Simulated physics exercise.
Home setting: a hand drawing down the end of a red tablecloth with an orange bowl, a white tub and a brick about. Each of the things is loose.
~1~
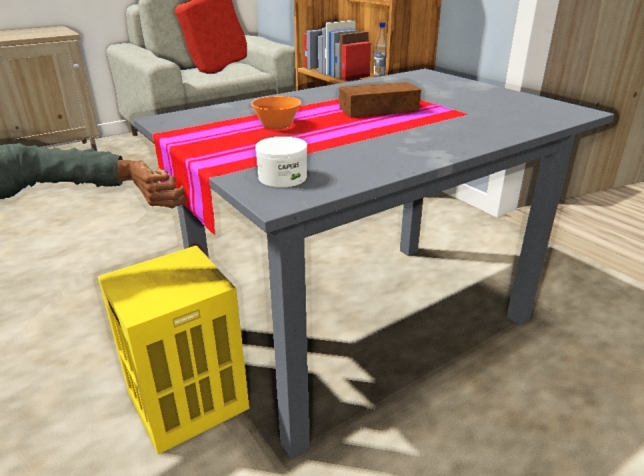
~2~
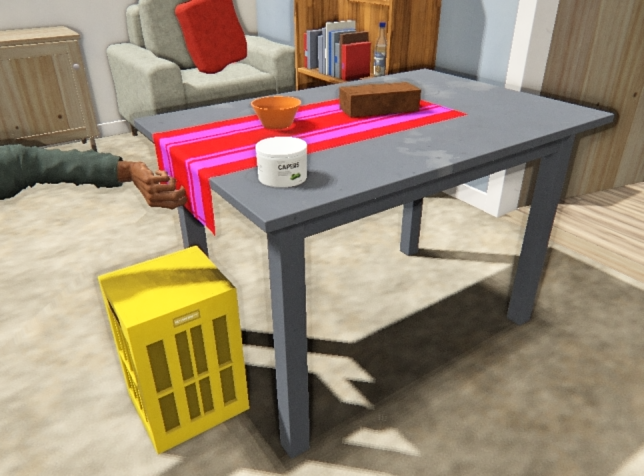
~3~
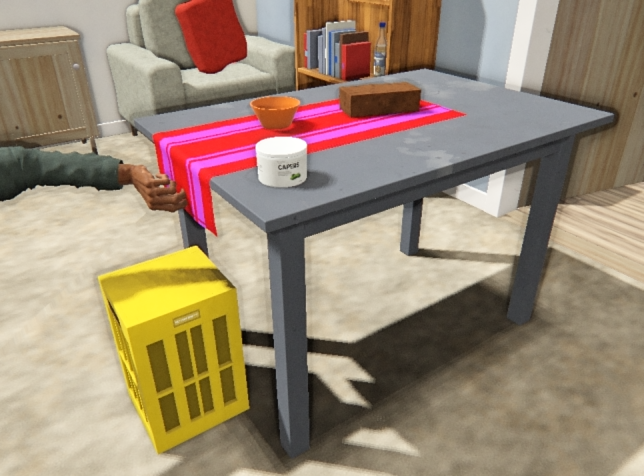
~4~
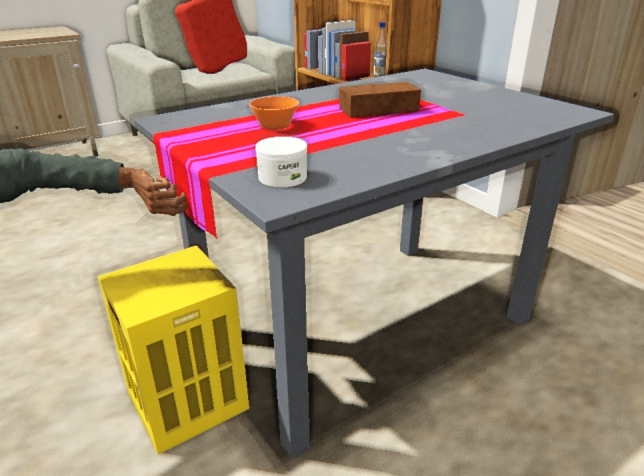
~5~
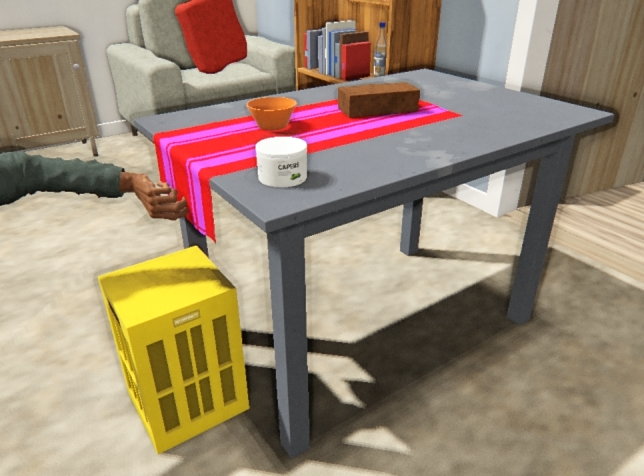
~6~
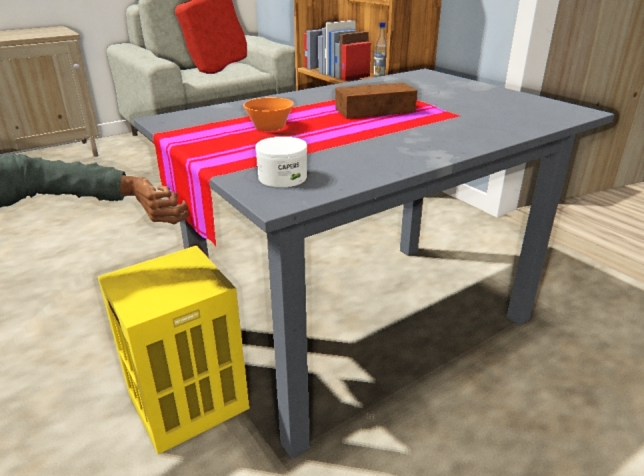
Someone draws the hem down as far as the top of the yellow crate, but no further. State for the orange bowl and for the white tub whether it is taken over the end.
Statement: The orange bowl is not taken over; the white tub is not taken over.
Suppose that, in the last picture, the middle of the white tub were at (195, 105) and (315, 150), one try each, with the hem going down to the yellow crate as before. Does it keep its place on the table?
First place: Keeps clear of the edge; second place: Holds its place on top.
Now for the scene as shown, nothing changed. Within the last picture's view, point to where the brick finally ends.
In the last view its middle is at (330, 109).
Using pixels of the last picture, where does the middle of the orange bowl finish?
I'd mark it close to (214, 126).
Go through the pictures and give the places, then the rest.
Tablecloth end (216, 235); orange bowl (276, 103); white tub (281, 145); brick (380, 88); top of the crate (154, 301), in the first frame.
Tablecloth end (215, 236), far hem (468, 115); white tub (281, 145); white tub stands beside the cloth, in the second frame.
Tablecloth end (217, 237); orange bowl (275, 103), in the third frame.
Tablecloth end (217, 239), far hem (466, 115); white tub (281, 145), in the fourth frame.
Tablecloth end (216, 243); orange bowl (272, 103), in the fifth frame.
Tablecloth end (216, 247), far hem (461, 116); orange bowl (268, 104); white tub (281, 145); top of the crate (154, 301), in the sixth frame.
Then, 0.32 s after the last picture, hem going down; bowl carried along near (249, 119); tub unmoved.
Then, 0.74 s after the last picture, hem going down; bowl carried along near (224, 124); tub unmoved.
At rest, hem on the crate; bowl carried along near (214, 126); tub unmoved. The orange bowl remains up there and the white tub keeps clear of the edge.
